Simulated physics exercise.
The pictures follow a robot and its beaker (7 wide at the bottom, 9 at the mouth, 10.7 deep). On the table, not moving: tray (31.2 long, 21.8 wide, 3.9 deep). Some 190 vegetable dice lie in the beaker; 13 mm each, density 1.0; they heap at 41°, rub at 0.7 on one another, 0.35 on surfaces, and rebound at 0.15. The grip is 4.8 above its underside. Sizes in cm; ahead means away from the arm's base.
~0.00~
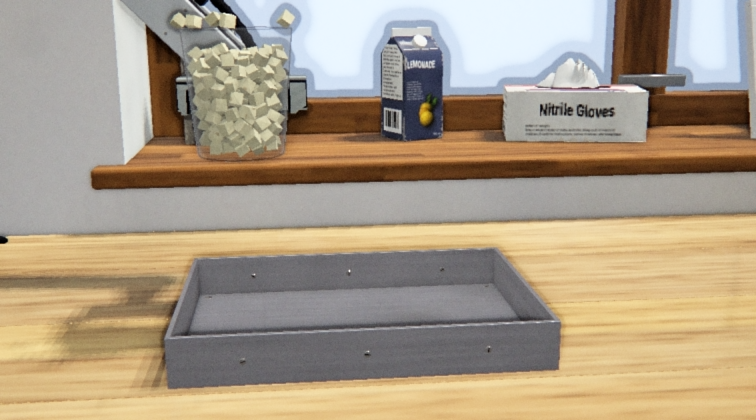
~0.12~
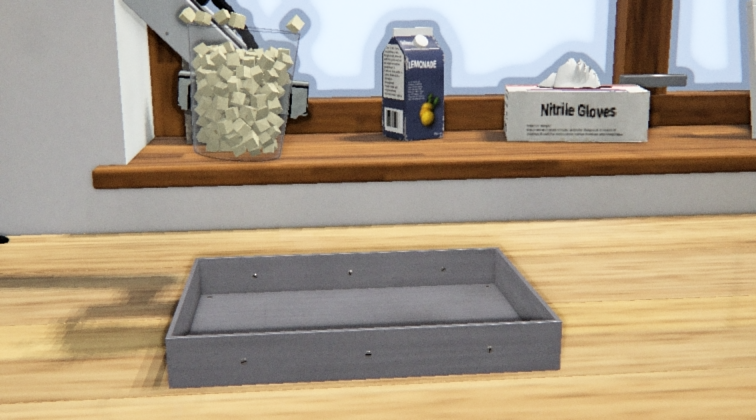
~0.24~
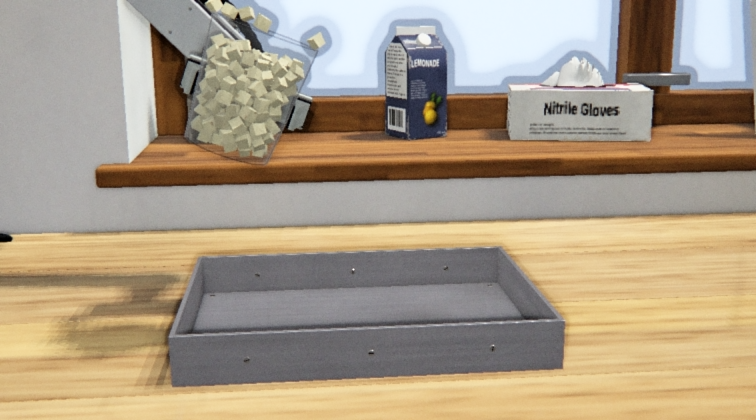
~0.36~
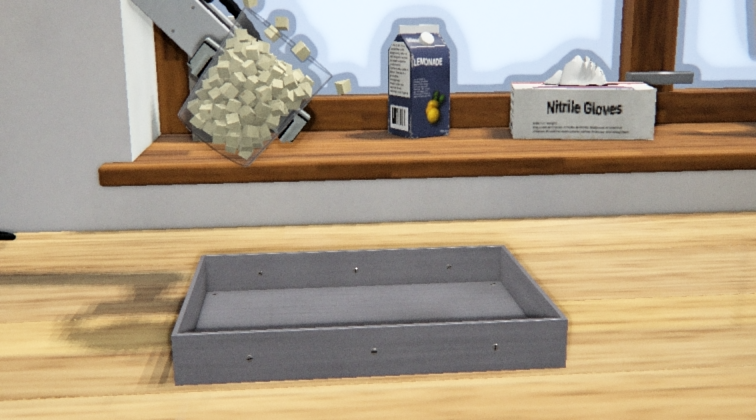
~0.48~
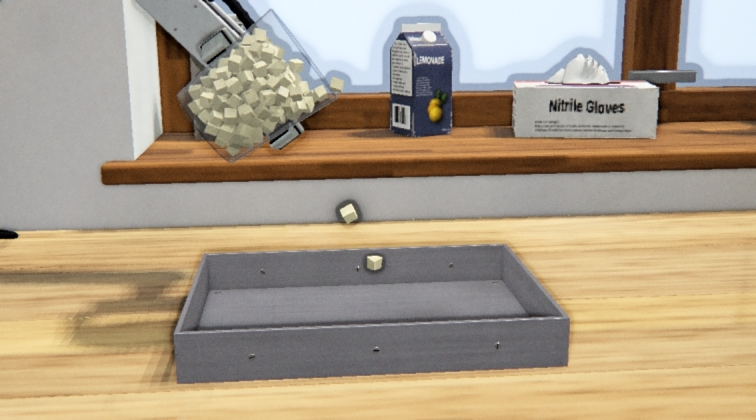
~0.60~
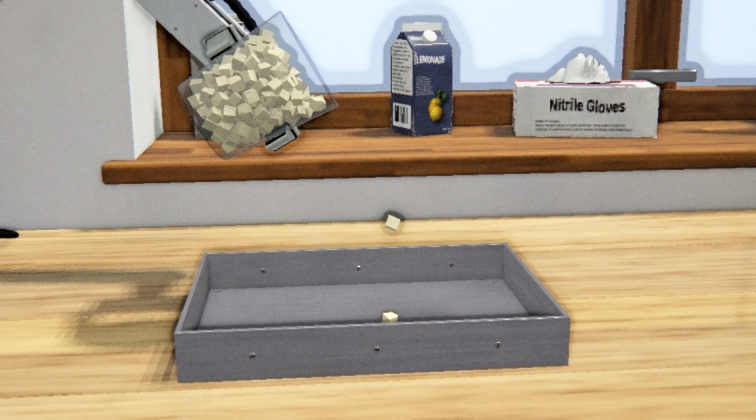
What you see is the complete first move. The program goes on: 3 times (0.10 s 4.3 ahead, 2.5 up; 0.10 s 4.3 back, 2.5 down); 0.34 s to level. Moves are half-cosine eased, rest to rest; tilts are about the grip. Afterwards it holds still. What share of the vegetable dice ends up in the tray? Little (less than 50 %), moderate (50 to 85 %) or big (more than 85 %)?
A moderate share, 50 to 85 %, ends in the tray.
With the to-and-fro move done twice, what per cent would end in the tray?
It would be near 60 per cent.
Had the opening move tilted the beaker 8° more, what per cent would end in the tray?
In that case some 85 per cent.
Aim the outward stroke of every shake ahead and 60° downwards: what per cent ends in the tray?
Some 10 per cent.
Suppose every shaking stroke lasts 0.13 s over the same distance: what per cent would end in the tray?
Then about 55 per cent.
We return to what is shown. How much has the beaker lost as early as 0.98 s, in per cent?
Near 55 per cent so far.
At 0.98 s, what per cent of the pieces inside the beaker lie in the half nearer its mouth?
About 95 per cent.
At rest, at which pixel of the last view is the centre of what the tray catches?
Near (448, 312).
After 0.98 s, tilted 60° forward, highest piece 25 above the table; 94 in the tray, 85 in the beaker, 15 in flight or on a rim.
After 1.35 s, tilted 35° forward, highest piece 24 above the table; 130 in the tray, 51 in the beaker, 9 on the table or floor, 4 in flight or on a rim.
After 1.74 s, level, highest piece 23 above the table; 134 in the tray, 51 in the beaker, 9 on the table or floor.
After 2.79 s, level, highest piece 23 above the table; 134 in the tray, 51 in the beaker, 9 on the table or floor.
At rest, 134 in the tray, 51 in the beaker, 9 on the table or floor. That is 69 % in the tray.
